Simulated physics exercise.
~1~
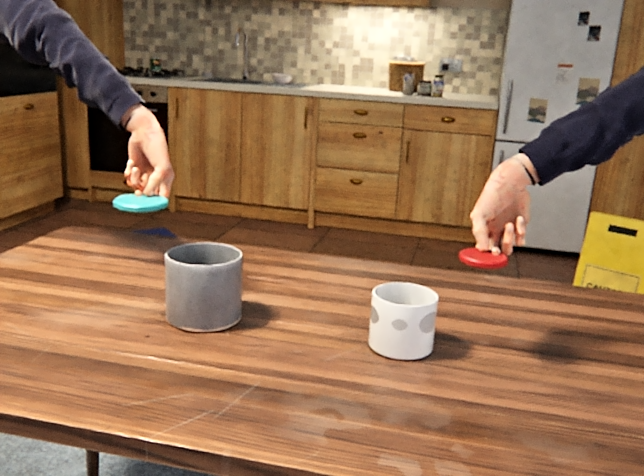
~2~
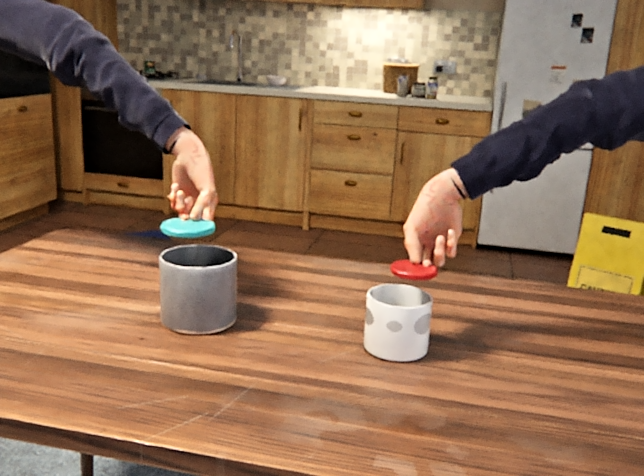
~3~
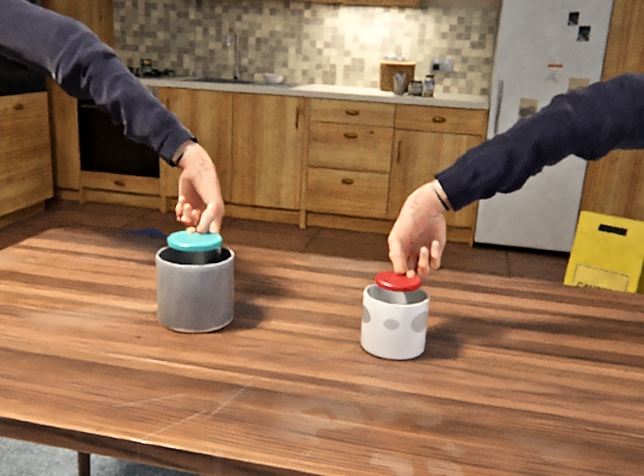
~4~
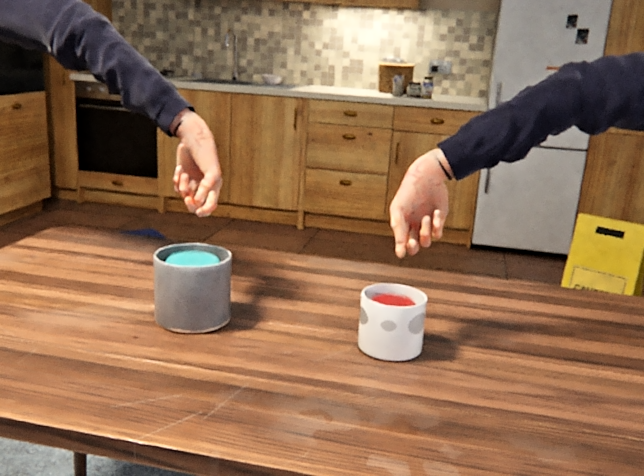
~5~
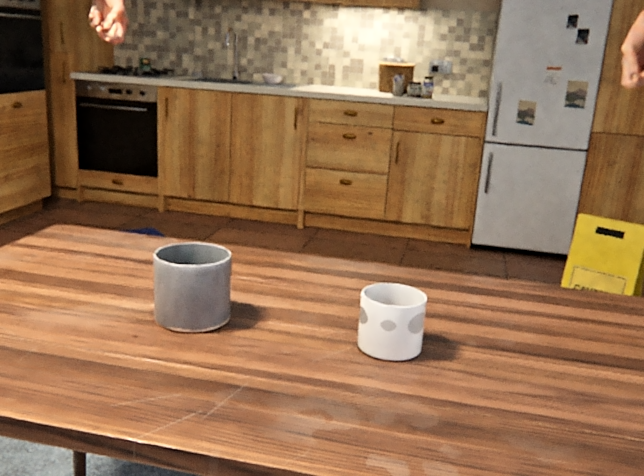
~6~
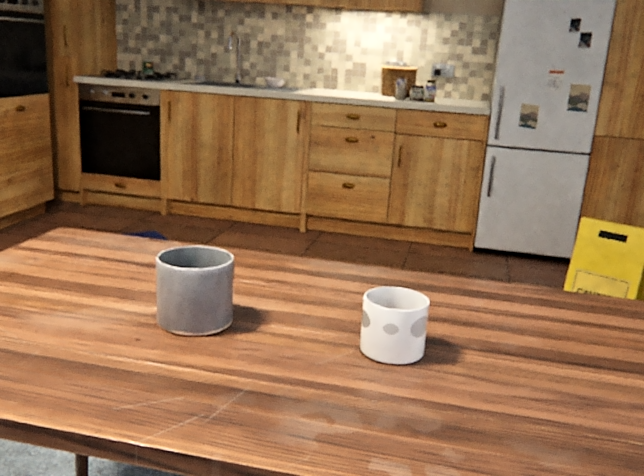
Two hands lower turquoise and red lids, which drop inside the pots, then withdraw.
